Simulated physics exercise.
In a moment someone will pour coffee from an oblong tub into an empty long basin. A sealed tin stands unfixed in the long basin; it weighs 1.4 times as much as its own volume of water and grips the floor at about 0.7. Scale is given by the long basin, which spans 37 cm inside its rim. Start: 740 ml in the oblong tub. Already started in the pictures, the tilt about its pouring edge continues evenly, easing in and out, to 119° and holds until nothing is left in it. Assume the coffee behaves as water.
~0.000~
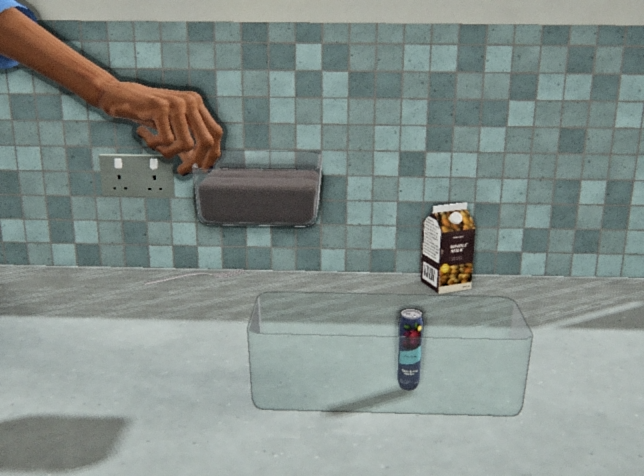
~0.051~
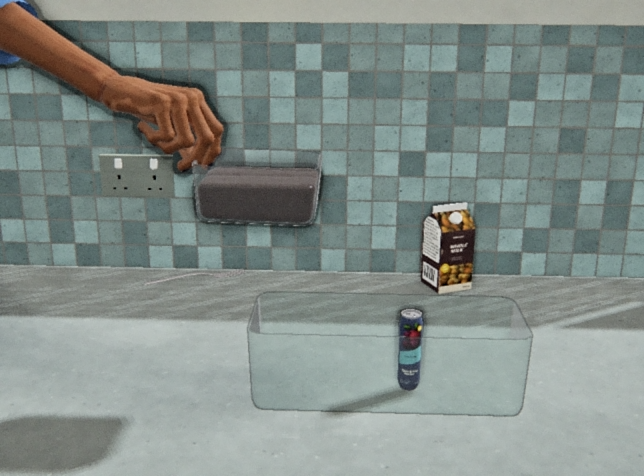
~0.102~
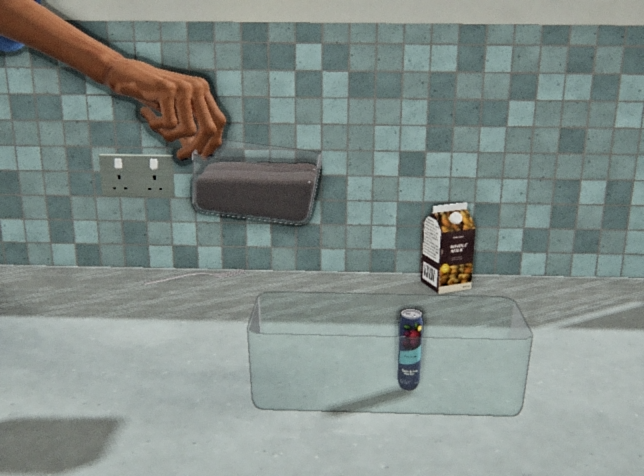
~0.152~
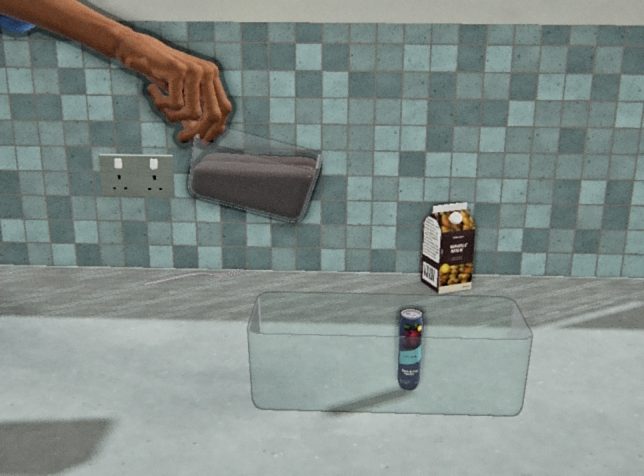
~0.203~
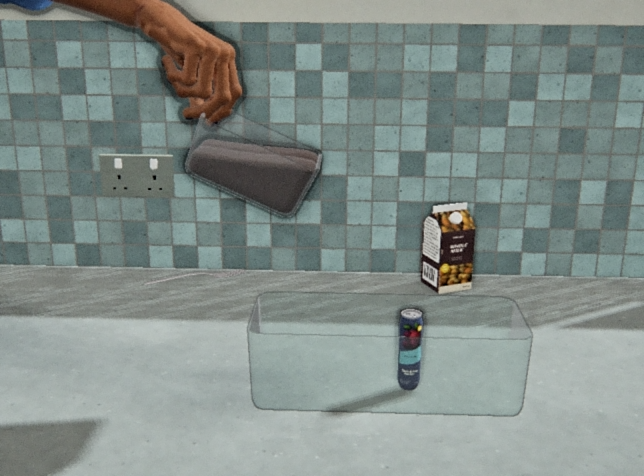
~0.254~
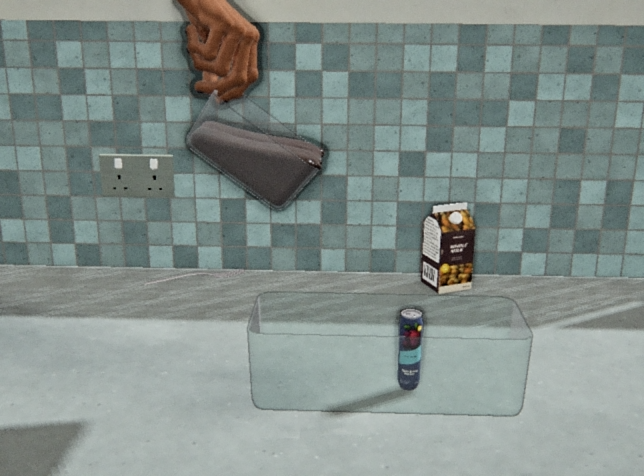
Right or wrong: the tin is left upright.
Right.
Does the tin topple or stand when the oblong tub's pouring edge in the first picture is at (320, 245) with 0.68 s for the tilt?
Result: Tin tipped over.
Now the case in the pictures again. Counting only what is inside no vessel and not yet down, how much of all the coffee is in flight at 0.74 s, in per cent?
12 per cent or so.
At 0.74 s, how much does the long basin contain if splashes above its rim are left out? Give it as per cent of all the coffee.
Roughly 84 per cent.
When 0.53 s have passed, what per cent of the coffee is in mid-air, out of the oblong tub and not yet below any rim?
Roughly 74 percent.
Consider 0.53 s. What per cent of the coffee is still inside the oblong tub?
Close to 20 percent of the liquid remains at that time.
After 0.53 s the tilt is 106° and 20 per cent is still to pour; the tin stands where it began.
After 0.74 s the tilt is 119° and 0 per cent is still to pour; the tin stands where it began.
After 0.95 s the tilt is 119° and 0 per cent is still to pour; the tin stands where it began.
After 1.18 s the tilt is 119° and 0 per cent is still to pour; the tin stands where it began.
In the end the tin stands where it began.
